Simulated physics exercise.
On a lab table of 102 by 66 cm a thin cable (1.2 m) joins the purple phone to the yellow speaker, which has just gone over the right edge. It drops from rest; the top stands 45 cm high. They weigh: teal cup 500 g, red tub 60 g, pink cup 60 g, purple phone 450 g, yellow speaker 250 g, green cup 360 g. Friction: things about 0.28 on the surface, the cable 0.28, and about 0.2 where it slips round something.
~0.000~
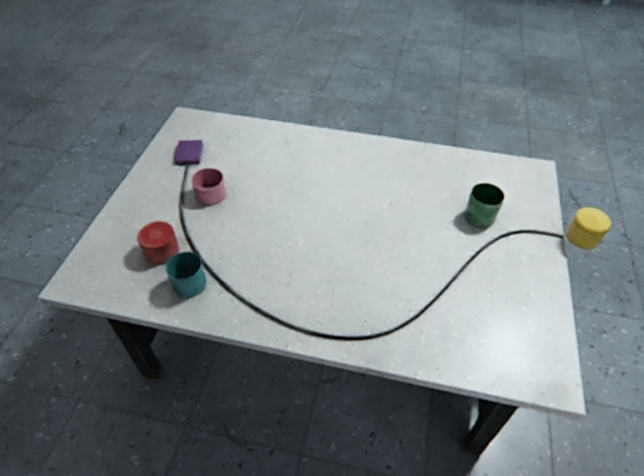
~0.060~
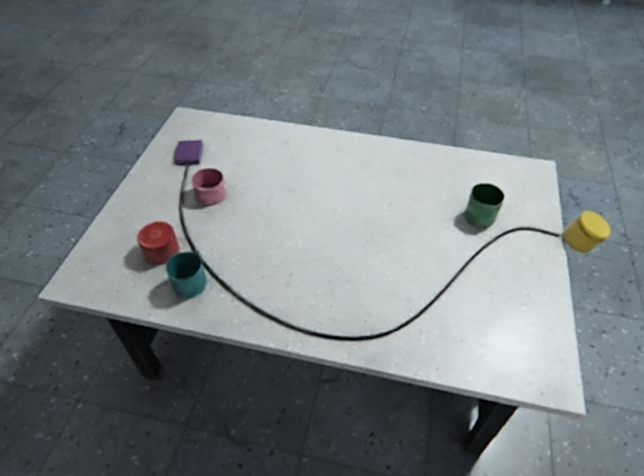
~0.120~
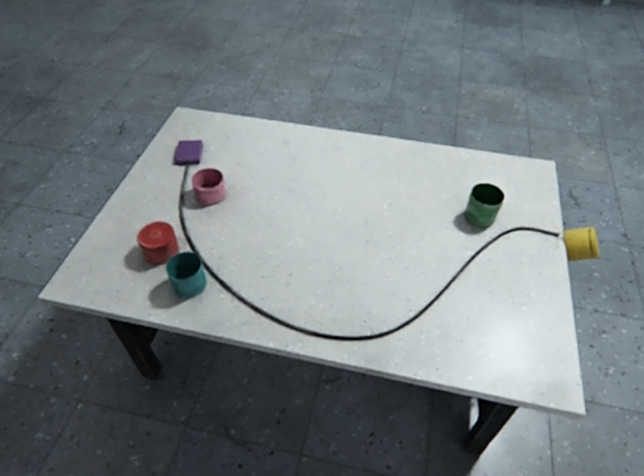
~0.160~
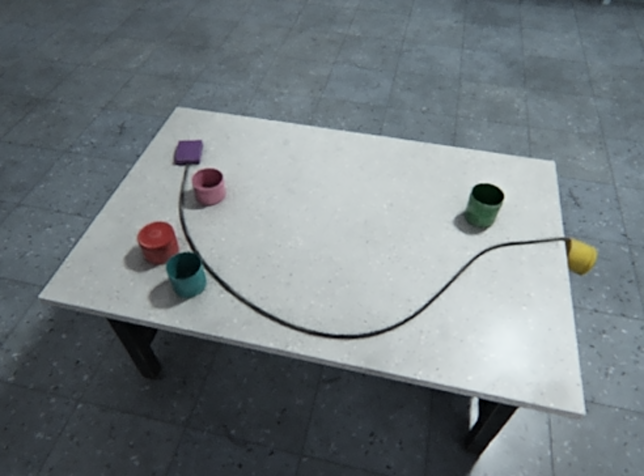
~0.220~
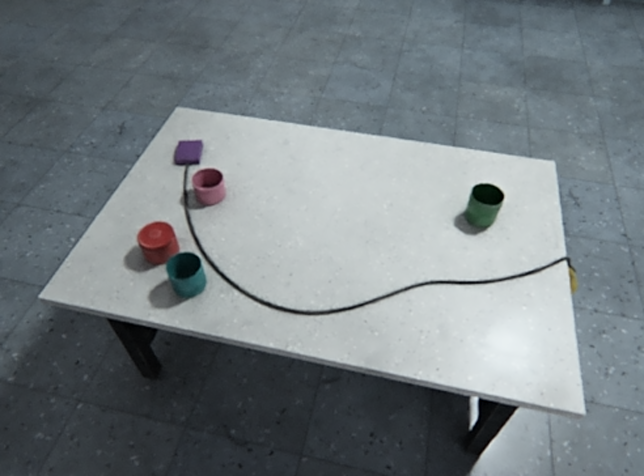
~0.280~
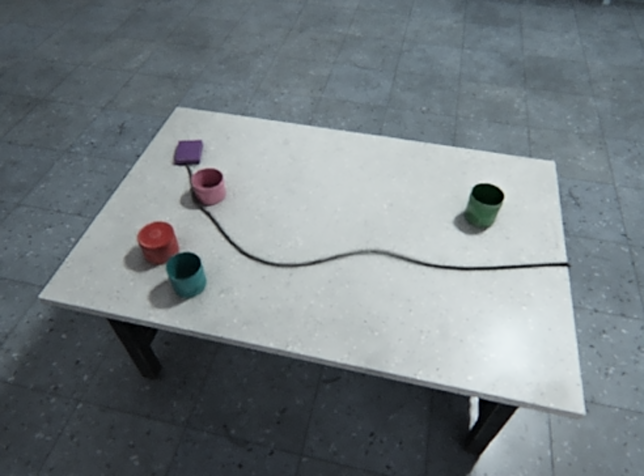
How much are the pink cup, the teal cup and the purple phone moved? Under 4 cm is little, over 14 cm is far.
Result: Pink cup reaches the top band, teal cup hardly moves, purple phone stays in the low band.
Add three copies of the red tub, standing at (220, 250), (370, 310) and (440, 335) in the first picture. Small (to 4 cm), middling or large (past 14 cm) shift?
In turn: Large, large, small.
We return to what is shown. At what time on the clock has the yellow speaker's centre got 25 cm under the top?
About: 0.28 s.
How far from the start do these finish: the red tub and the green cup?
About: Red tub 0 cm, green cup 0 cm.
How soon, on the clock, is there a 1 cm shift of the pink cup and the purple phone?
About: Pink cup 0.34 s, purple phone 0.40 s.
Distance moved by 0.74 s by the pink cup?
About: Pink cup over the edge.
After 0.5 s, the cable's tail end at (199, 168); pink cup on its side, 41 cm off its start, purple phone 2 cm off its start, yellow speaker over the edge.
After 0.7 s, the cable's tail end at (199, 168); pink cup over the edge, purple phone 2 cm off its start, yellow speaker over the edge.
After 1.0 s, the cable's tail end at (199, 168); pink cup over the edge, purple phone 2 cm off its start at (193, 153), yellow speaker over the edge.
After 1.2 s, the cable's tail end at (199, 168); pink cup over the edge, purple phone 2 cm off its start, yellow speaker over the edge.
After 2.4 s, the cable's tail end at (199, 168); pink cup over the edge, purple phone 2 cm off its start at (193, 153), teal cup 0 cm off its start at (184, 265), yellow speaker over the edge.
